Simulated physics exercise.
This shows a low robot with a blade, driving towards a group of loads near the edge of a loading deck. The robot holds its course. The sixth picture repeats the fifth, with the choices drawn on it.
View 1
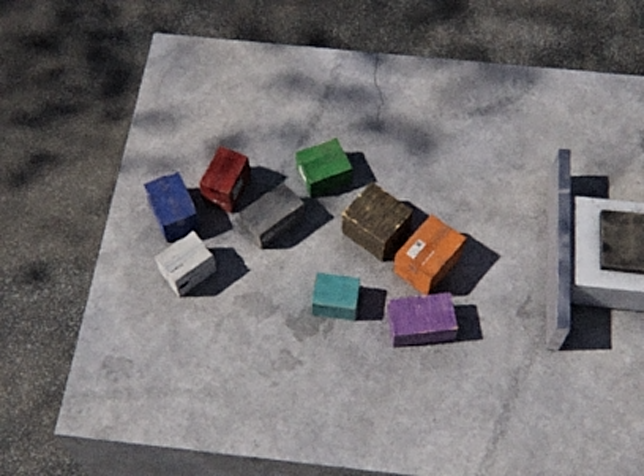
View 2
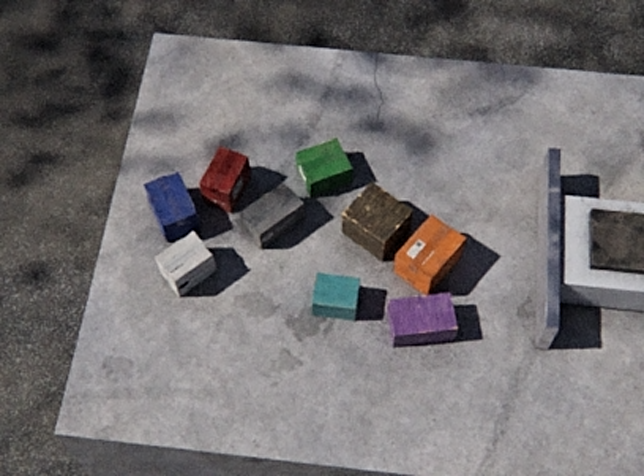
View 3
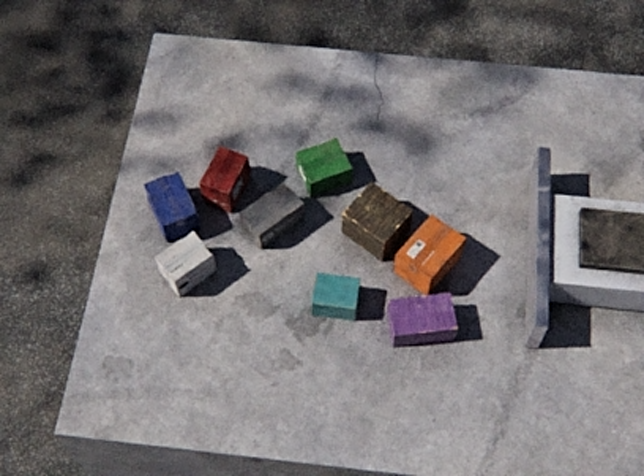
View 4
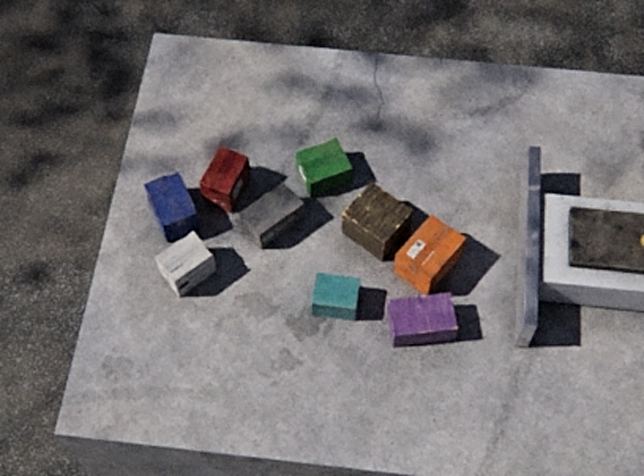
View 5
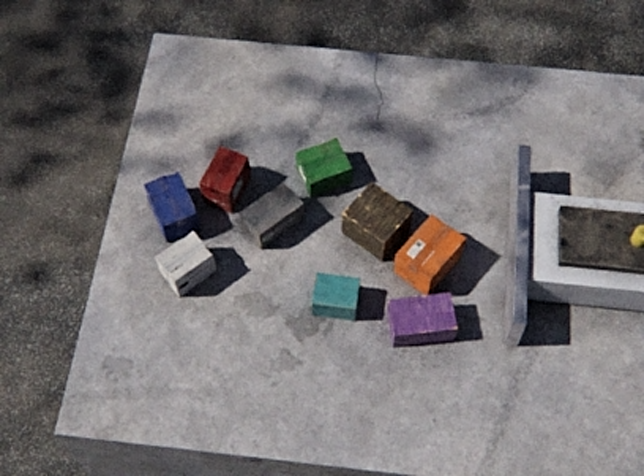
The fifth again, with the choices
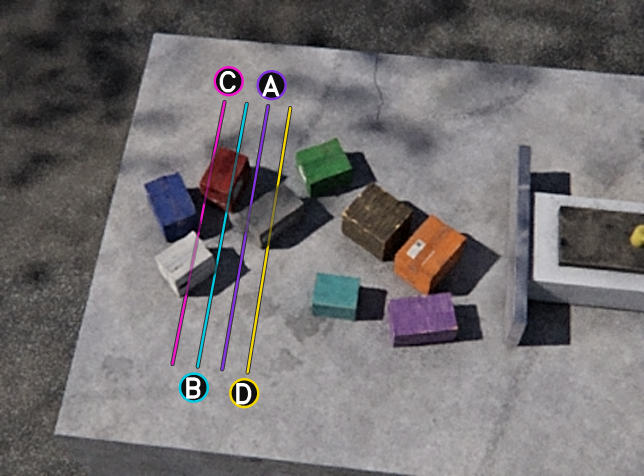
On a concrete loading deck, a low bladed robot edging slowly left towards a scattered group of coloured boxes that stay still.
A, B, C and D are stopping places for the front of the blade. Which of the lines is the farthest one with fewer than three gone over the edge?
The farthest such stop is C.
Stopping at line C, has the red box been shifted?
Yes.
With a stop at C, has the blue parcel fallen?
By then, yes.
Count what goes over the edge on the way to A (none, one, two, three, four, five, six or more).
By then, none.
On the copy, A at (247, 229); B at (224, 226); C at (200, 224); D at (270, 231).
On C. First, robot (480, 226); purple crate (359, 308); turquoise crate (307, 295).
Then, robot (363, 215); white parcel (161, 254); red box (206, 169).
Finally, robot (273, 206); white parcel over the edge; blue parcel over the edge; two fallen.
By contrast, A is within the limit but short; B is within the limit but short; D is within the limit but short.
